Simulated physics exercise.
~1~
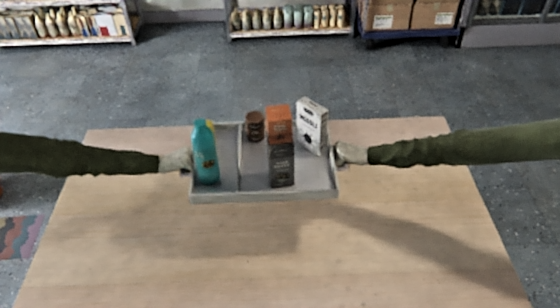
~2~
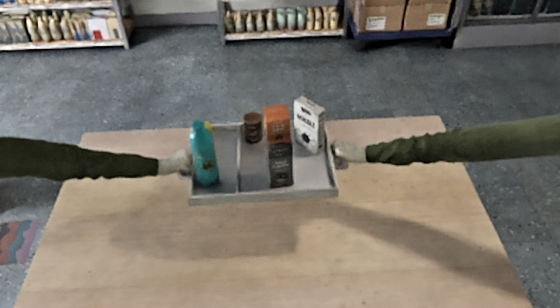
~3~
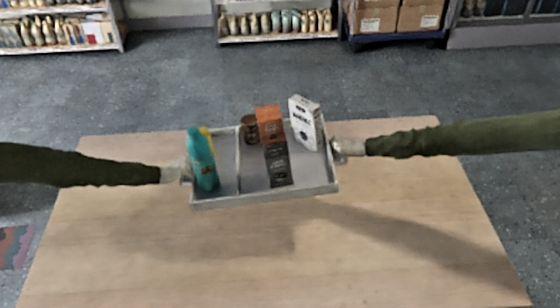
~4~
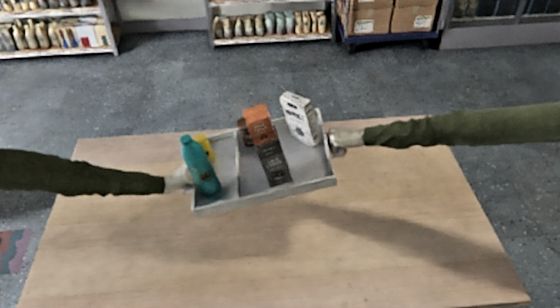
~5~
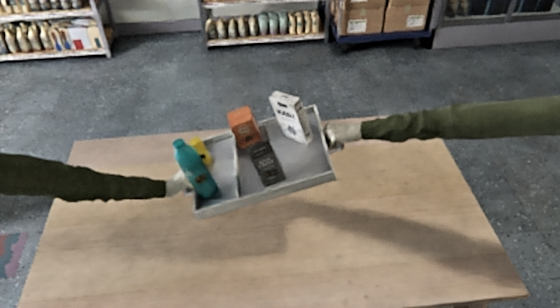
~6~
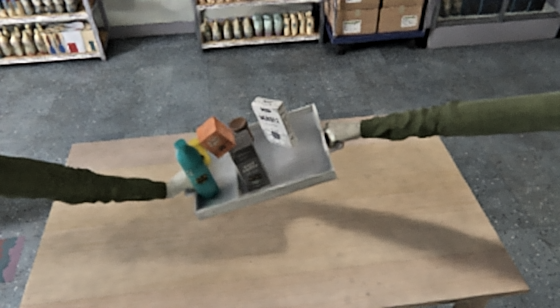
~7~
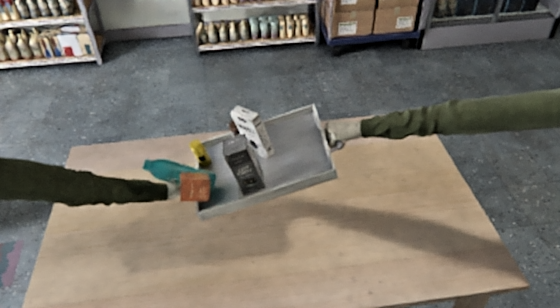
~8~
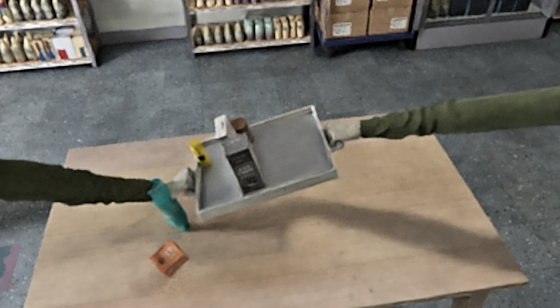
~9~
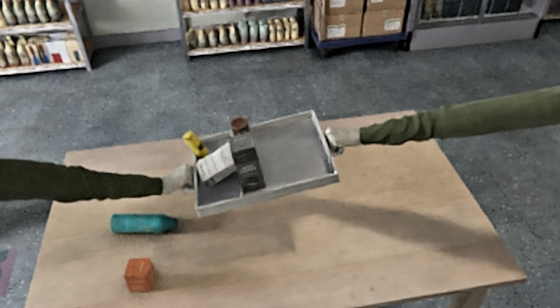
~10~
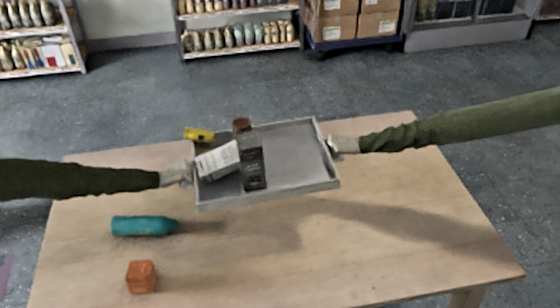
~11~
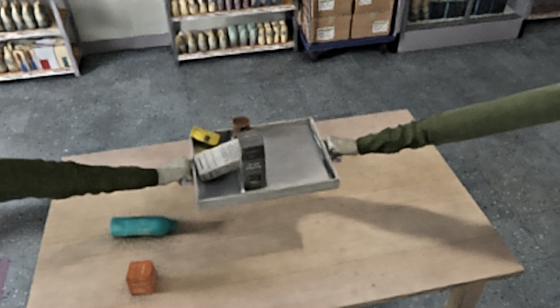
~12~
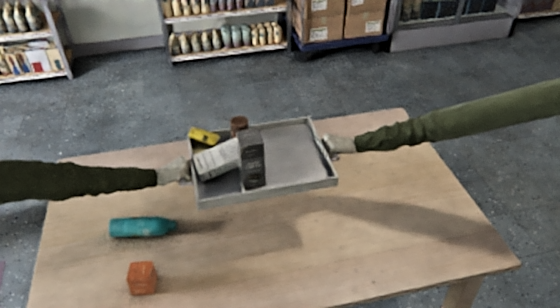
Two hands tip a tray left, spilling a turquoise bottle and orange carton onto the table.
